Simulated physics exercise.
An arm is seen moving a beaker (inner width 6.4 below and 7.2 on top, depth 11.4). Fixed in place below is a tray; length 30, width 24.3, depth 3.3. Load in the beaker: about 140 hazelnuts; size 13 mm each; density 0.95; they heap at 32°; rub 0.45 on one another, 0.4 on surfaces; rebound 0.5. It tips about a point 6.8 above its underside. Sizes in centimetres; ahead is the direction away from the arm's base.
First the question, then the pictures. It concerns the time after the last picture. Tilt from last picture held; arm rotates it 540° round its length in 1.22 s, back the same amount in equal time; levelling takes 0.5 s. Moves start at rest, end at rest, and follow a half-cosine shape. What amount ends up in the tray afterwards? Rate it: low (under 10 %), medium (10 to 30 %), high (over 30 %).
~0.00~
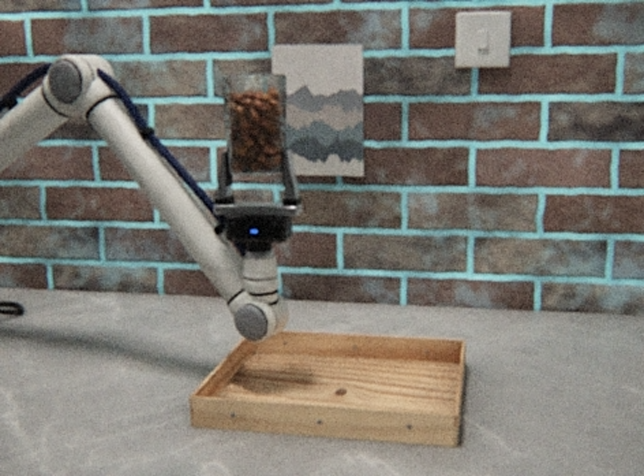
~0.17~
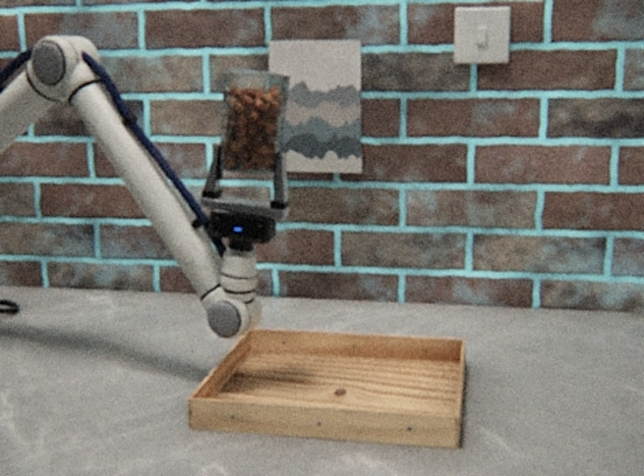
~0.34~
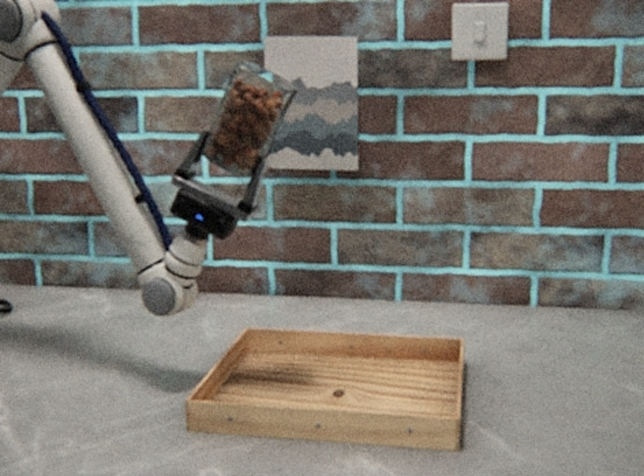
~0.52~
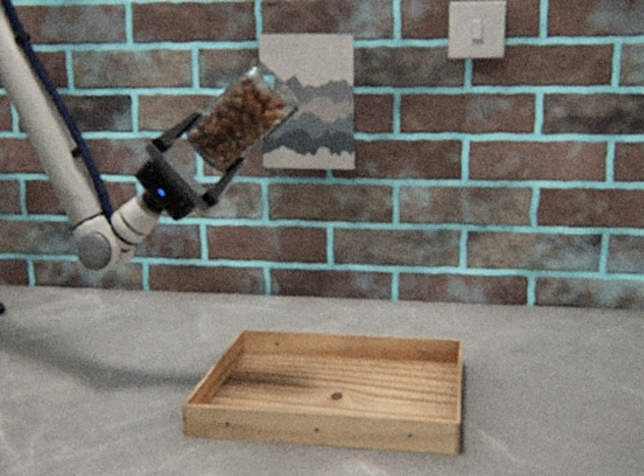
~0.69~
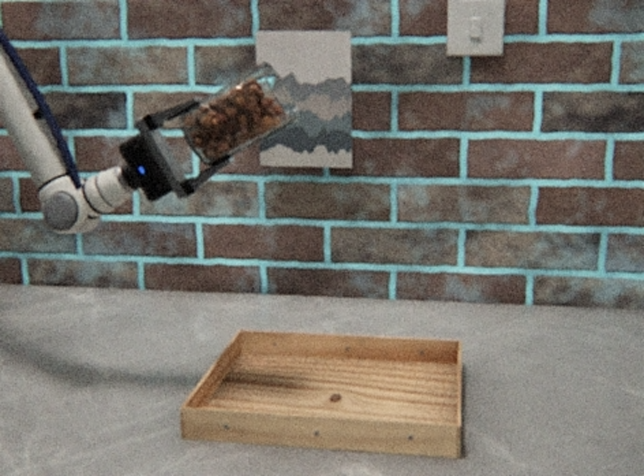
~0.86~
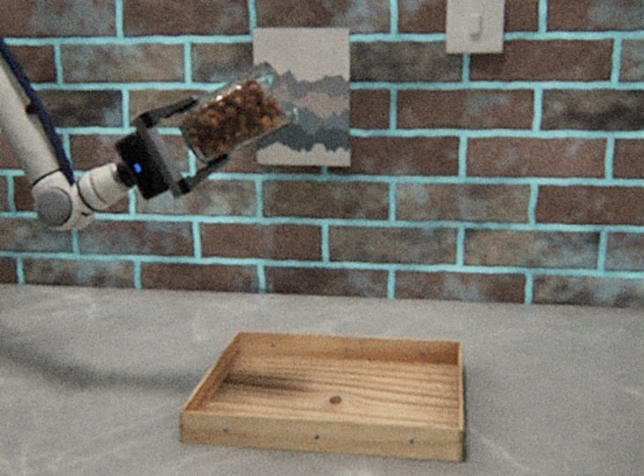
Rating: Low.
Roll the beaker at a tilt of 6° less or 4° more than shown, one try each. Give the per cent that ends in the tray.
0 % and 10 %.
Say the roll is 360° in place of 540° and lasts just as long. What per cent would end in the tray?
Estimate: Approx. 0 per cent.
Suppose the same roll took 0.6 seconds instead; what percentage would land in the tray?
In that case roughly 0 percent.
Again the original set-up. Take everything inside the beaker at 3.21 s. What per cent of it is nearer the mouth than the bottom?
Some 40 per cent.
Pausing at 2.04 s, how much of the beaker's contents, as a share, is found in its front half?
Viewer-side fraction of pieces: Approx. 45 %.
After 2.04 s, tipped 63°, highest piece 38 above the table; 138 in the beaker, 3 in the tray, 1 in flight or on a rim.
After 3.21 s, tipped 63°, highest piece 38 above the table; 134 in the beaker, 7 in the tray, 1 in flight or on a rim.
After 4.00 s, upright, highest piece 38 above the table; 134 in the beaker, 8 in the tray.
After 4.70 s, upright, highest piece 38 above the table; 134 in the beaker, 8 in the tray.
In the end, 134 in the beaker, 8 in the tray. That is 6 % in the tray.
